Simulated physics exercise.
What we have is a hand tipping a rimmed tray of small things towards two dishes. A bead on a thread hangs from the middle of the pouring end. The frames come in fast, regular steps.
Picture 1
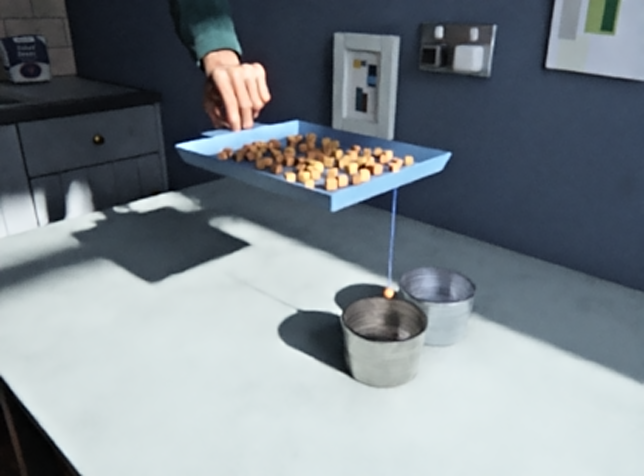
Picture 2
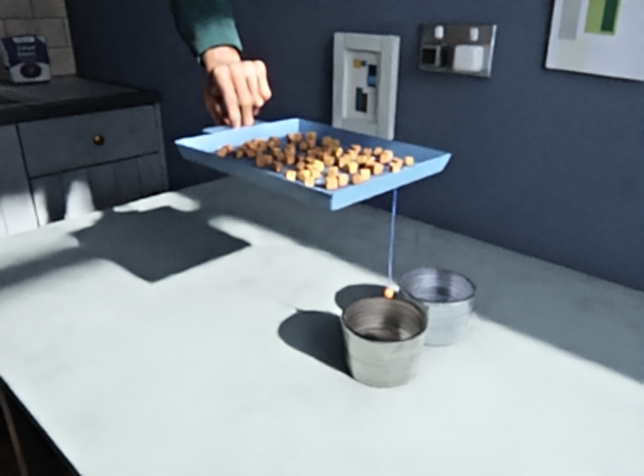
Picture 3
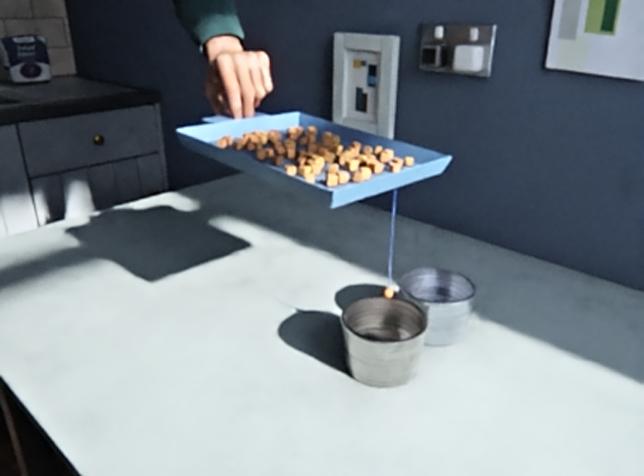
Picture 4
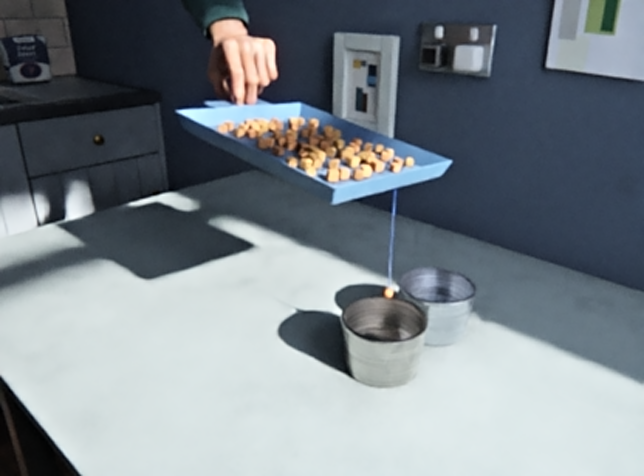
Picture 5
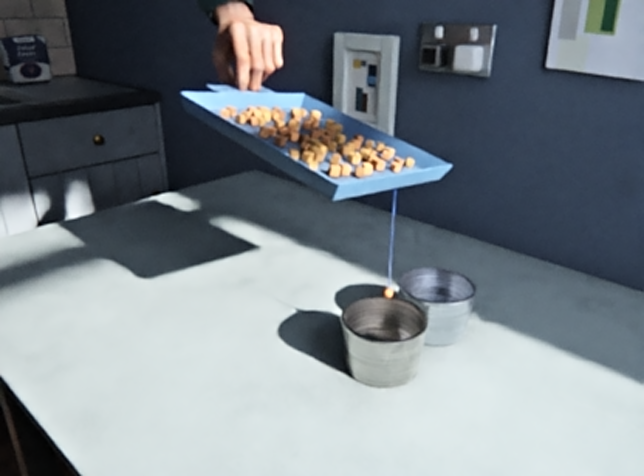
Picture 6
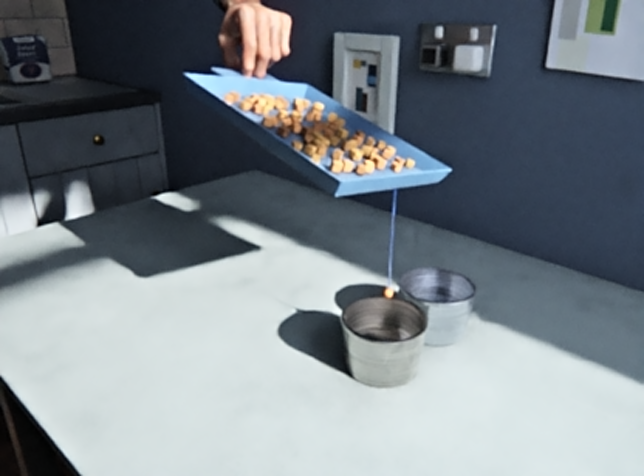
A hand in a dark green sleeve raises the back of a blue rimmed tray of small brown cubes above a pale table in a sunlit kitchen, seen from slightly above by a still camera. Two grey metal dishes stand below, near a small orange bead on a thread, before a dark blue wall. The tray, level at first, slants steadily more towards the right.
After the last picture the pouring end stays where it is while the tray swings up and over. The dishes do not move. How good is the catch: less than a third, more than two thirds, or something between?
In the dishes lies more than two thirds of it.
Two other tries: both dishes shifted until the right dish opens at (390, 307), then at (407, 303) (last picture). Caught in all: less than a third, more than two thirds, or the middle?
First below one third, then less than a third.
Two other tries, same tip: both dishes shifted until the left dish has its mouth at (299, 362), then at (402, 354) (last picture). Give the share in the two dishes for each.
Near 0 % and 10 %.
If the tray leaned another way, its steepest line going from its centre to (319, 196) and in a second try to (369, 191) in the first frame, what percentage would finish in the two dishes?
Roughly 20 per cent, and 20 per cent.
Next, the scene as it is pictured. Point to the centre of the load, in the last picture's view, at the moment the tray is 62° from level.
Close to (414, 168).
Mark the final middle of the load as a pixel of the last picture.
Roughly at (434, 320).
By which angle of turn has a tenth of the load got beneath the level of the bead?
Around 75° of tilt.
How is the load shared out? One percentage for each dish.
The left dish has 0 per cent, the right dish has 80.
Just after the last frame, tray tipped steeply; almost all on the tray; about a tenth in the air.
A moment on, tray tipped right over; roughly half on the tray; roughly a third in the right dish; about a tenth outside both; about a tenth in the air.
Further on, tray tipped past a quarter turn; the larger part in the right dish; about a tenth outside both.
When it is over, tray tipped past a quarter turn; not one in the left dish; the larger part in the right dish; about a tenth outside both.
